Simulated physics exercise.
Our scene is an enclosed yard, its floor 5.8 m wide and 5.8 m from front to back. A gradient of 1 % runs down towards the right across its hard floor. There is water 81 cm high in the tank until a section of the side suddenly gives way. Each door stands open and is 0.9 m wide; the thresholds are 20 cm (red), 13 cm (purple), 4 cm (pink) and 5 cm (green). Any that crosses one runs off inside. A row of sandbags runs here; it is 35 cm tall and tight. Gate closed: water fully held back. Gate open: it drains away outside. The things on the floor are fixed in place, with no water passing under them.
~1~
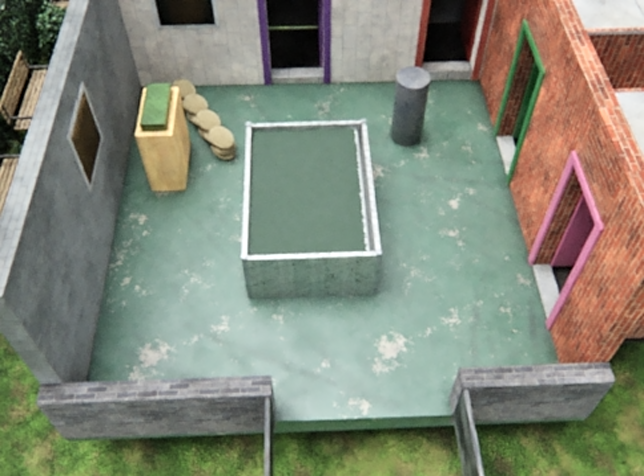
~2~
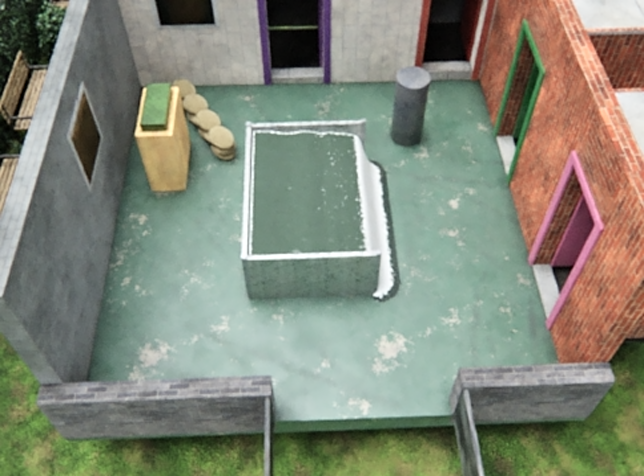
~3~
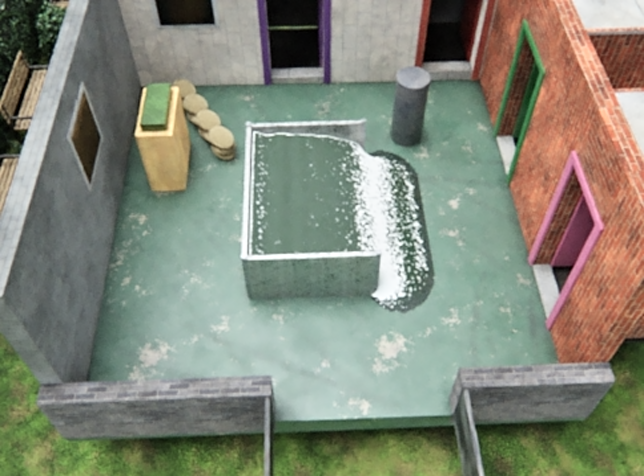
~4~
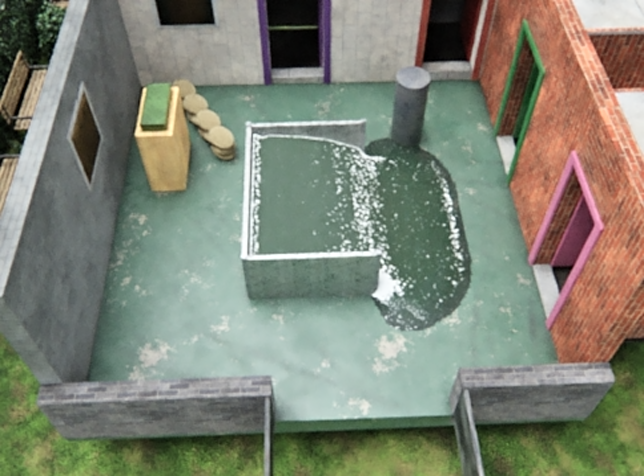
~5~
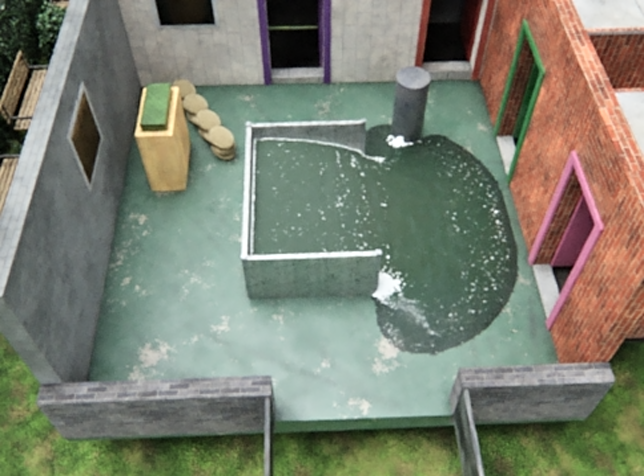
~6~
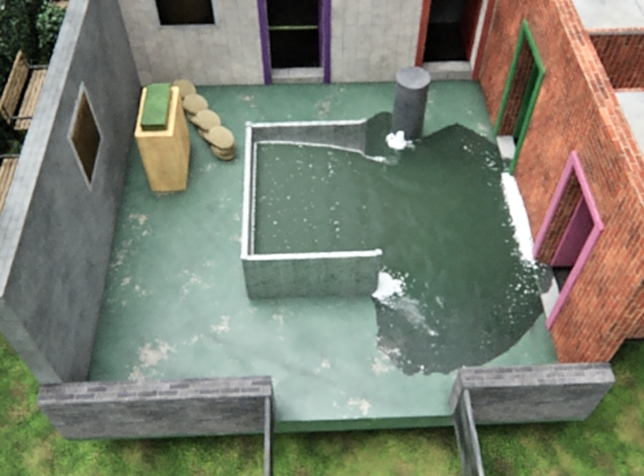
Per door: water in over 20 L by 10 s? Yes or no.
Red door yes, purple door no, pink door yes, green door yes.
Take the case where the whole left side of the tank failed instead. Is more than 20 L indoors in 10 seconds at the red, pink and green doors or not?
Then it goes red fine, pink too high, green too high.
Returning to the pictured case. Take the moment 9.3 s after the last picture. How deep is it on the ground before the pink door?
Depth: ~ 6.5 cm.
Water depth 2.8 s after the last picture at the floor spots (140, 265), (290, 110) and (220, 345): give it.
In that order: 0, 5 and 1 cm.
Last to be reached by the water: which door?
It's the purple door.
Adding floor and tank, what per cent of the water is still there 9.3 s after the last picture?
About 58 per cent.
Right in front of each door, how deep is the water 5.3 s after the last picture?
In centimetres, the red door has 10, the purple door 4, the pink door 10 and the green door 10.
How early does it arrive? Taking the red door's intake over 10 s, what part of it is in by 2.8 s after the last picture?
Fraction in by then: Around 85 per cent.
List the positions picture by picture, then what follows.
In the first picture, still water, 81 cm deep, in the tank at (309, 188).
In the second picture, the front is at (378, 297), 1.2 m from the gap at (366, 212); 0.5 m2 of floor is under water; 81 cm left at the back of the tank.
In the third picture, the front is at (411, 303), 1.5 m from the gap at (366, 213); 1.8 m2 of floor is under water; 74 cm left at the back of the tank.
In the fourth picture, water pours out at (366, 215) and has run 1.8 m, to (423, 323); typically 12 cm deep outside, 69 cm at the tank's back.
In the fifth picture, the front is at (479, 325), 2.2 m from the gap at (366, 215); 6.2 m2 of floor is under water; 67 cm left at the back of the tank.
In the sixth picture, water pours out at (366, 216) and has run 2.6 m, to (541, 299); typically 10 cm deep outside, 59 cm at the tank's back.
Then, 0.7 s after the last picture water covers 35 % of the floor and is deepest (52 cm) near (517, 229); red door not reached, purple door not reached, pink door 29 cm at the sill, 105 L in, green door 32 cm at the sill, 105 L in.
Then, 1.5 s after the last picture water covers 35 % of the floor and is deepest (46 cm) near (561, 391); red door 24 cm at the sill, 0 L in, purple door not reached, pink door 24 cm at the sill, 257 L in, green door 26 cm at the sill, 269 L in.
Then, 2.8 s after the last picture water covers 60 % of the floor and is deepest (26 cm) near (478, 89); red door 25 cm at the sill, 37 L in, purple door 6 cm at the sill, 0 L in, pink door 15 cm at the sill, 365 L in, green door 16 cm at the sill, 384 L in.
Then, 5.3 s after the last picture water covers 85 % of the floor and is deepest (12 cm) near (236, 101); red door 10 cm at the sill, 44 L in, purple door 4 cm at the sill, 0 L in, pink door 10 cm at the sill, 464 L in, green door 10 cm at the sill, 441 L in.
Then, 9.3 s after the last picture water covers 95 % of the floor and is deepest (10 cm) near (384, 91); red door 6 cm at the sill, 44 L in, purple door 8 cm at the sill, 0 L in, pink door 6 cm at the sill, 502 L in, green door 7 cm at the sill, 473 L in.
